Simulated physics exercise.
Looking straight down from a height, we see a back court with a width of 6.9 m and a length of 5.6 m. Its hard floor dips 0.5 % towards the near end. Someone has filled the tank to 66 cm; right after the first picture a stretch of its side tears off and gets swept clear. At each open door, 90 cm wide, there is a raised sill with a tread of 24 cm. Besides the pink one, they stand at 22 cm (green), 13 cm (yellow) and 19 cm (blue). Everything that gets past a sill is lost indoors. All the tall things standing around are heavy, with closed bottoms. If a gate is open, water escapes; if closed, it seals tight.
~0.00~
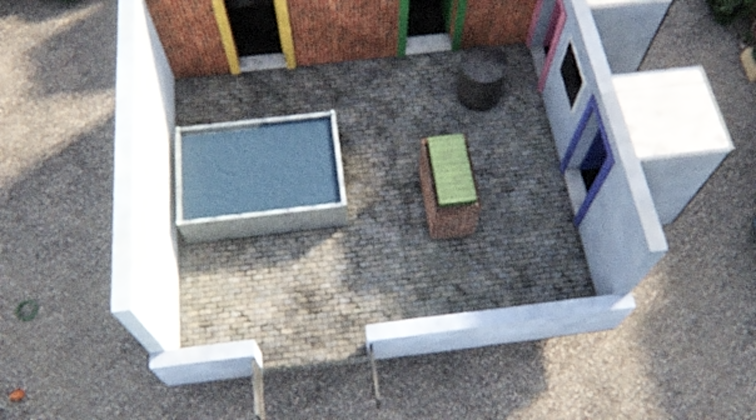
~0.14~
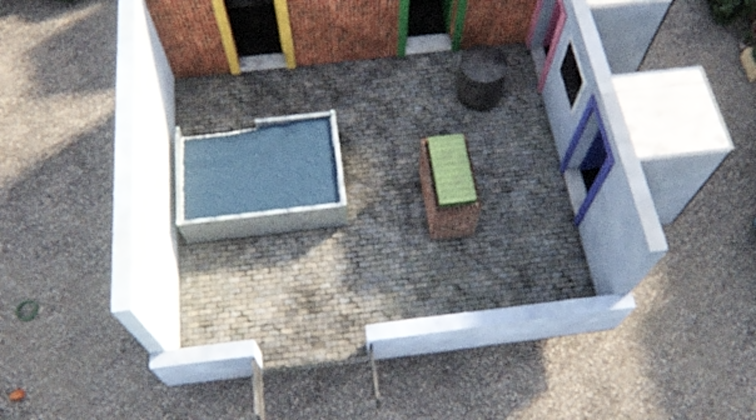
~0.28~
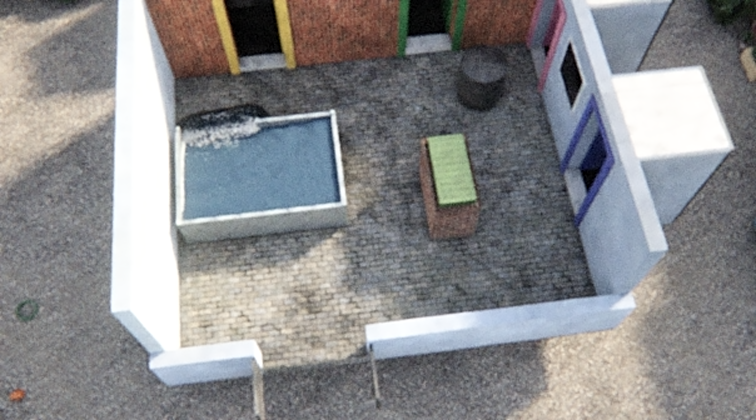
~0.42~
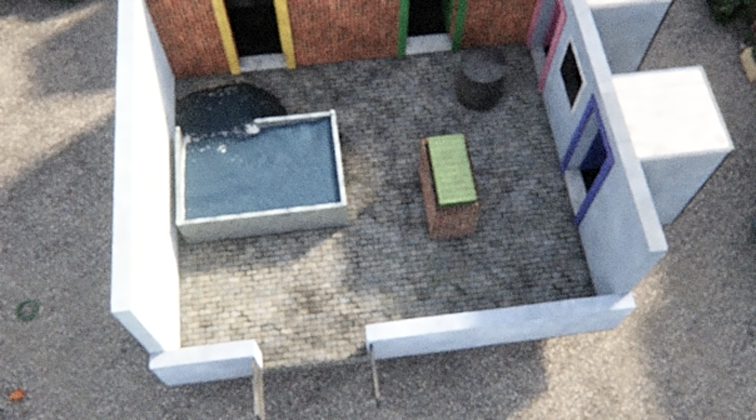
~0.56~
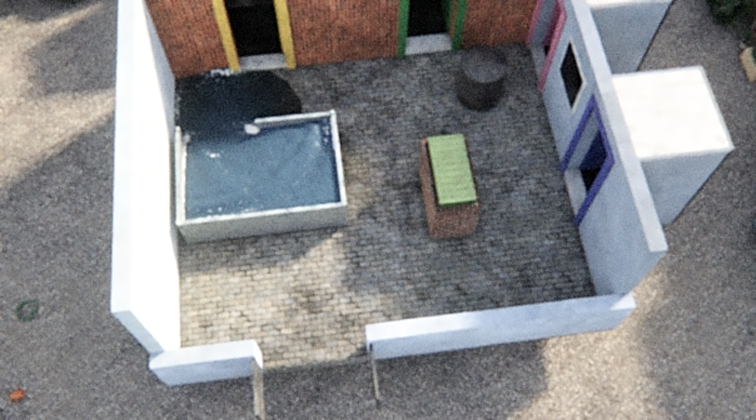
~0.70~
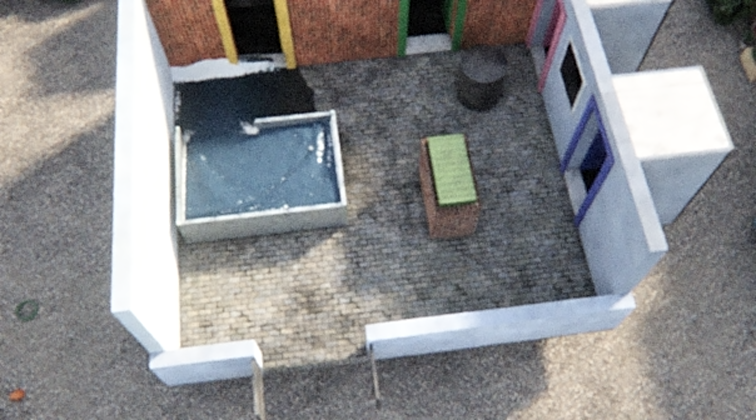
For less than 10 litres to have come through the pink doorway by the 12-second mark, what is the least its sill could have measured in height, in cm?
22 cm or so.
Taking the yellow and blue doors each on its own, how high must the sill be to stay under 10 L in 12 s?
Some 33 cm for yellow, some 12.5 cm for blue.
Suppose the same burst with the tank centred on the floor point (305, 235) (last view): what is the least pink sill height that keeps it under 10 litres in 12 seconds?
Then it needs to be around 19 cm high.
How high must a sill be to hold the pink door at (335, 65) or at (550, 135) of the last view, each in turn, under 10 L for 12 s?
In turn: About 10.0 cm, about 12.0 cm.
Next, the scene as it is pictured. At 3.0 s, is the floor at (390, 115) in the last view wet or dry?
At that moment it's submerged.
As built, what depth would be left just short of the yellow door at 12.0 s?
It works out to about 7.5 centimetres deep.
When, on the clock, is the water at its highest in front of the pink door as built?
Near 4.0 seconds.
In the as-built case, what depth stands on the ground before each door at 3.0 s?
Depth (cm): Green 6 / yellow 24 / blue 0 / pink 0.
After 1.4 s water covers 10 % of the floor, deepest (59 cm) near (175, 86); it has not reached the pink door.
After 3.0 s water covers 35 % of the floor, deepest (36 cm) near (176, 135); it has not reached the pink door.
After 12.0 s water covers 100 % of the floor, deepest (18 cm) near (180, 343); 10 cm at the pink door, 193 litres in over its 8 cm sill.
At the pink door as built, the water arrived by 3.3 s and peaked near 18 cm at 4.0 s.
Run again over the same 12 s with other heights there, 16 litres in over 20.5 cm, 5 litres over 24 cm. The limit of 10 litres is kept from about 22 cm up.
